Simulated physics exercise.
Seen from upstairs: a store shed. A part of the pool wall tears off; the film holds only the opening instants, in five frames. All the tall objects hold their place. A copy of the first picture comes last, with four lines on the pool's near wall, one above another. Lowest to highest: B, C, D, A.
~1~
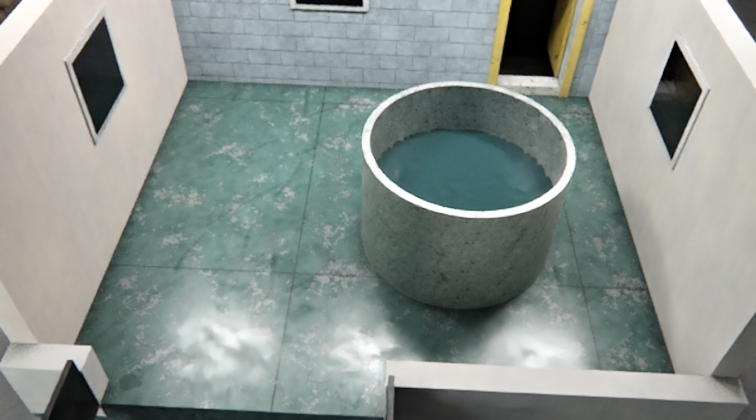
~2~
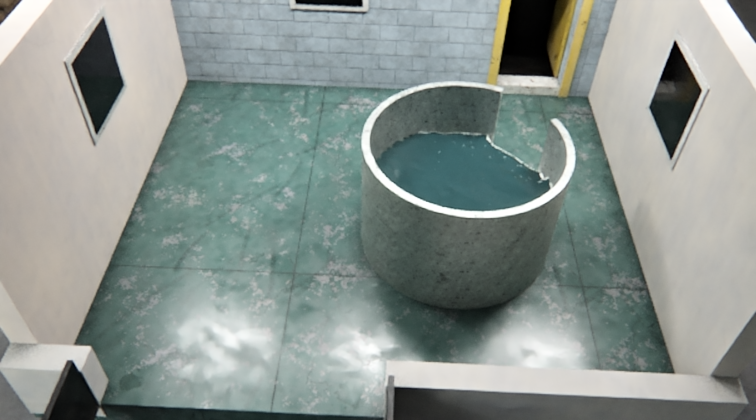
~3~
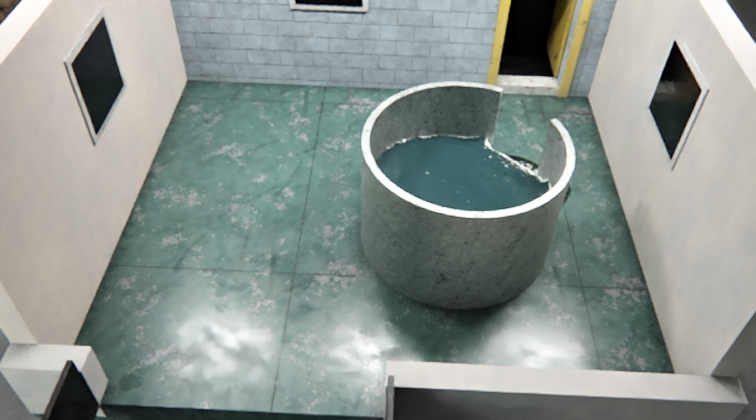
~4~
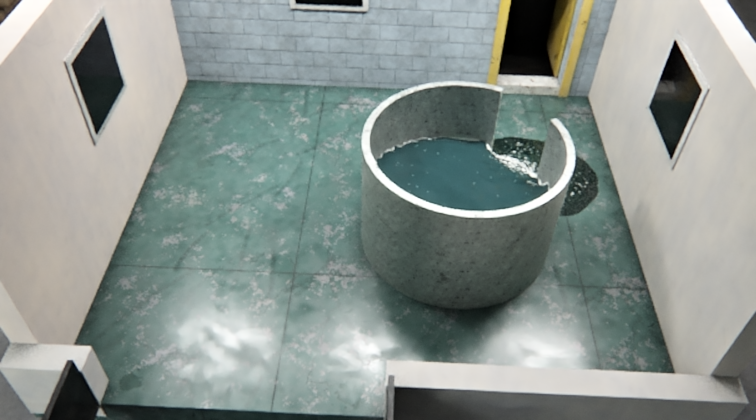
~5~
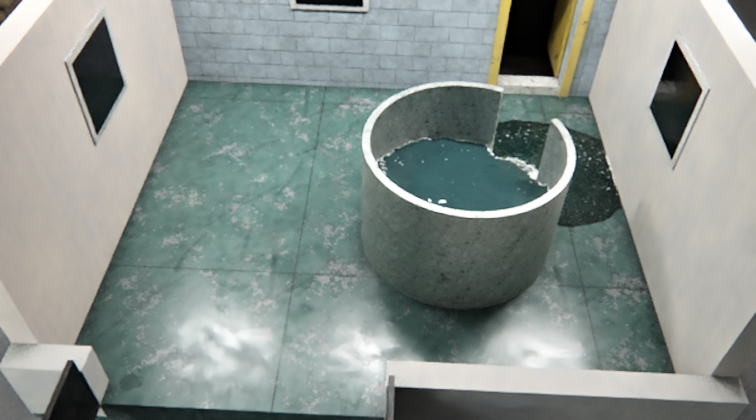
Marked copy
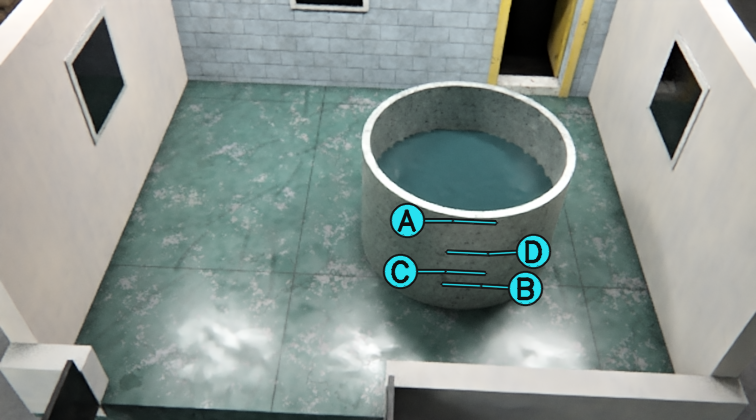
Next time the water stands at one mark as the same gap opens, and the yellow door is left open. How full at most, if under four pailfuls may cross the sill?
Take B.
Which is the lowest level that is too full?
C it is.
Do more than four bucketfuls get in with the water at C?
Yes, it does.
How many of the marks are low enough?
One of them.
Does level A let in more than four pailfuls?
Yes, it does.
On the marked copy, A at (473, 221); B at (462, 285); C at (464, 272); D at (468, 252); from the bottom up B, C, D, A.
With A, dozens of bucketfuls pour in.
With B, a bucket or two gets in.
With C, about 10 bucketfuls get in.
With D, dozens of bucketfuls pour in.
